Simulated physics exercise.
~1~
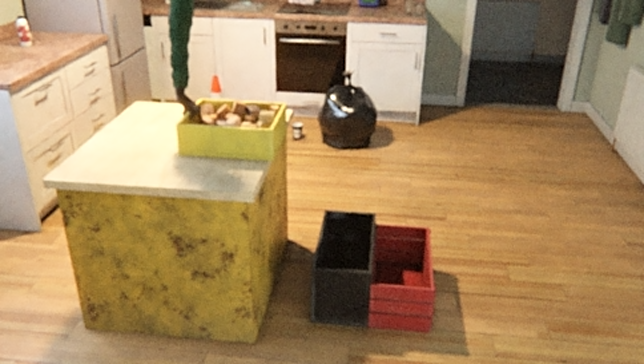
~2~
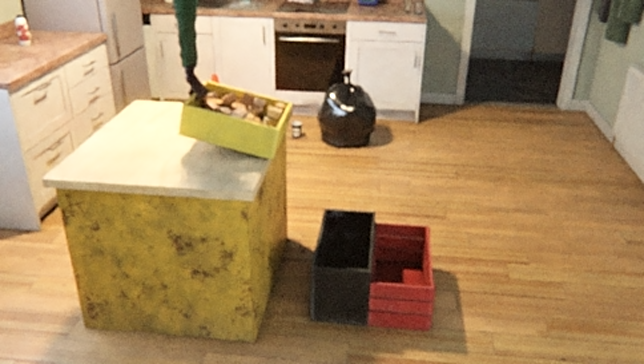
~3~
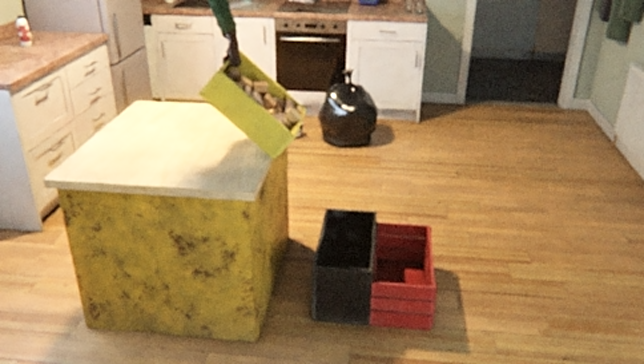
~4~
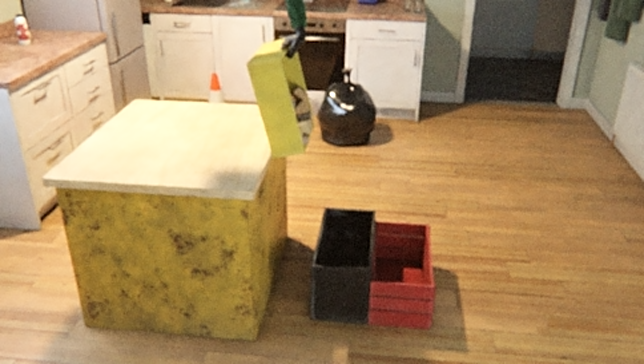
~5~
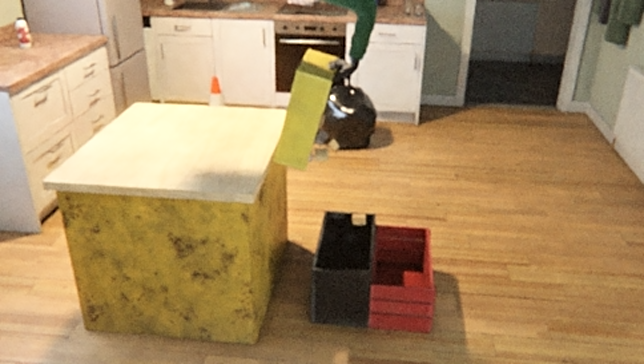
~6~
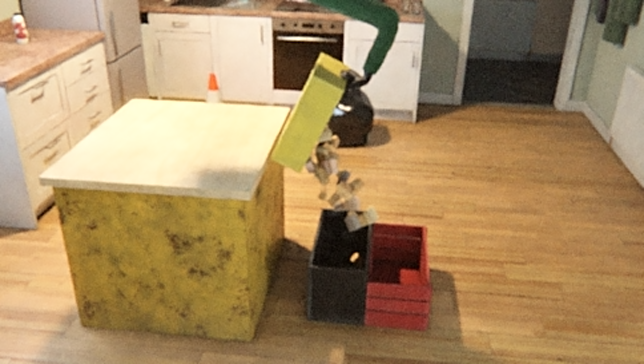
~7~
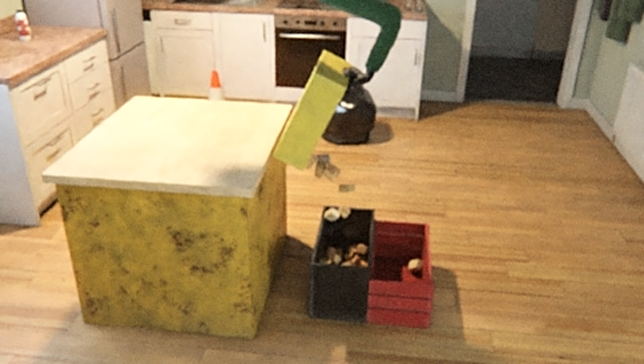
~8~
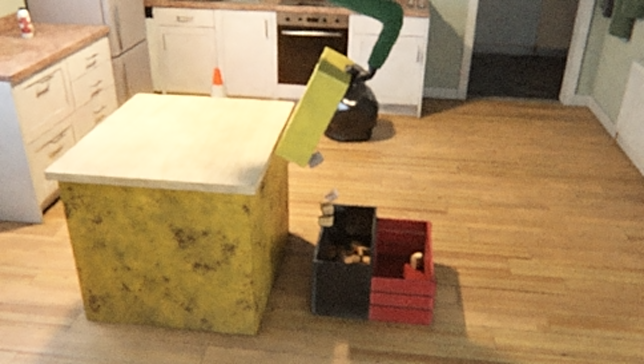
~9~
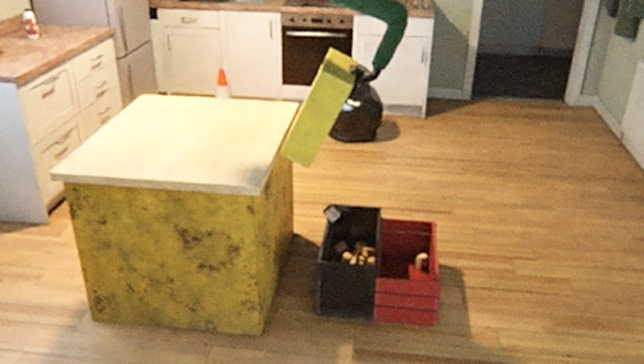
To begin with, a yellow crate full of small wooden offcuts sits on a pale-topped yellow bench in a kitchen, with a black tub and a red tub side by side on the floor to the right. A green-sleeved arm raises the back of the crate, tipping it rightwards over the bench's edge. The crate swings past upright and the first piece drops towards the black tub. Then the offcuts pour out in a stream, and the last few tumble after them. The crate stays tilted, with most pieces in the black tub and just a couple in the red one.
